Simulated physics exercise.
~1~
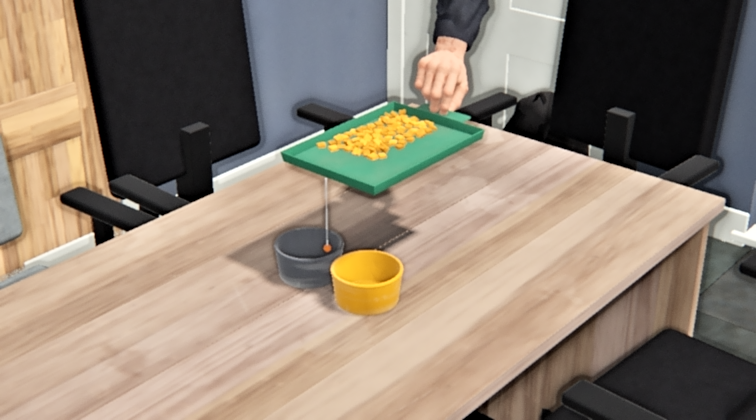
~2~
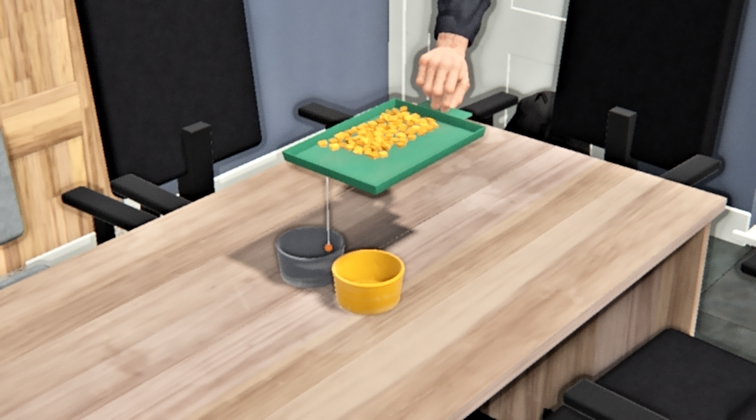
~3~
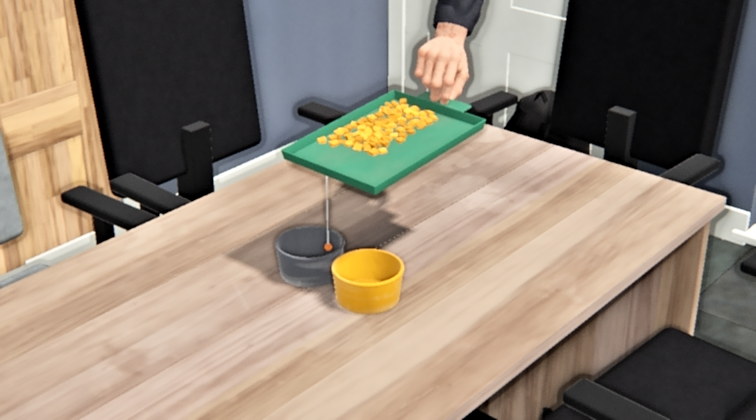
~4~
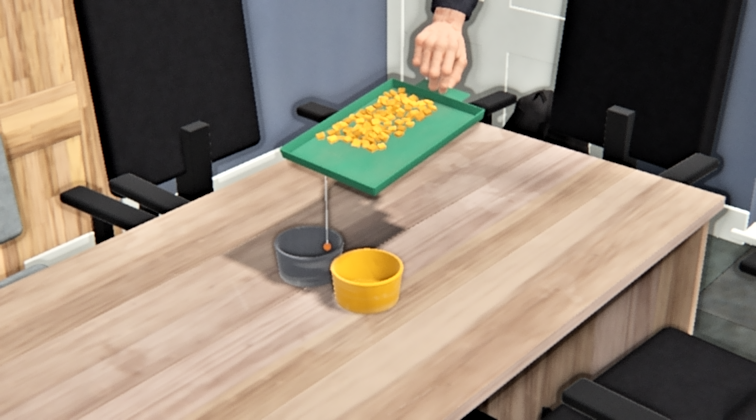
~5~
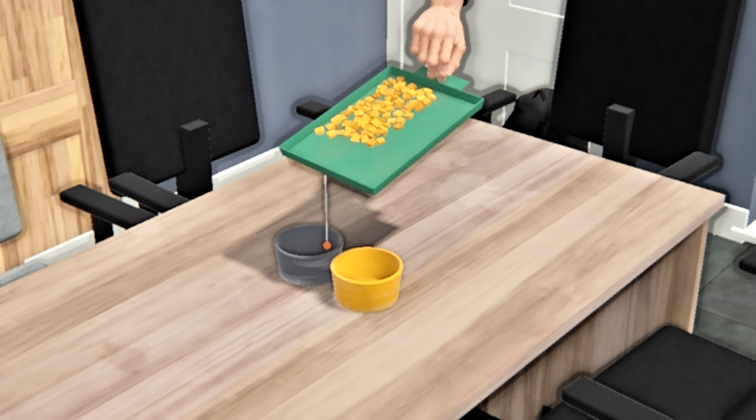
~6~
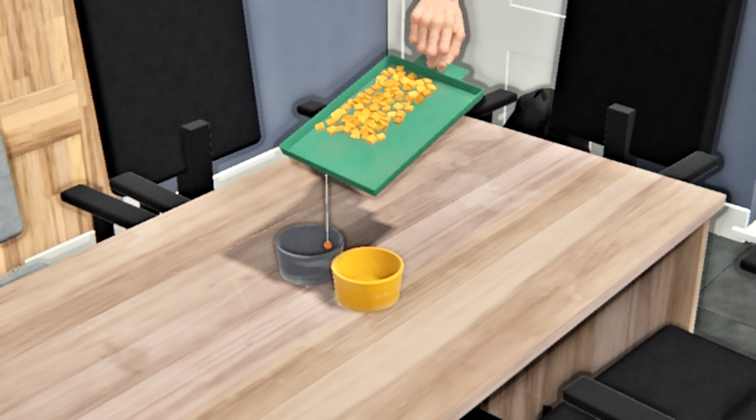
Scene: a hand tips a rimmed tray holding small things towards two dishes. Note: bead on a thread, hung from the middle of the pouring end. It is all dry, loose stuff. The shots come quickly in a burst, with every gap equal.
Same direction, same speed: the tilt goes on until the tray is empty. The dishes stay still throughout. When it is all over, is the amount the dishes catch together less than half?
Watching it, the dishes let slip most of it.
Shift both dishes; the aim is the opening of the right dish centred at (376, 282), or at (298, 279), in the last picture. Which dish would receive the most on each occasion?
At place one the right of the pair; at place two the right of the pair.
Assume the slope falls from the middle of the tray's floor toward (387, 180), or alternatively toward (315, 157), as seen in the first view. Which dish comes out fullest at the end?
I'd say the one to the right first, then the one to the left.
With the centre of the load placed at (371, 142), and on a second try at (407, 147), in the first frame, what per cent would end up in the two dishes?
Close to 40 per cent, followed by close to 50 per cent.
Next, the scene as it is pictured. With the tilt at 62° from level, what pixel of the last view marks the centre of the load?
Roughly (346, 171).
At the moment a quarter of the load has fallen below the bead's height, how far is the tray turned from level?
Roughly 75 degrees of tilt.
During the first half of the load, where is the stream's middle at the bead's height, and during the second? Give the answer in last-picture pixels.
Earlier portion about (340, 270); later portion about (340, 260).
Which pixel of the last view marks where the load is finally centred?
At about (339, 316), give or take.
Soon, tray tipped steeply; nearly all on the tray; a small part in the air.
A while on, tray tipped past a quarter turn; about half on the tray; a small part in the right dish; about a third outside both.
Towards the end, tray tipped past a quarter turn; about a third in the right dish; about two thirds outside both.
Finally, tray tipped past a quarter turn; about a third in the right dish; none in the left dish; about two thirds outside both.
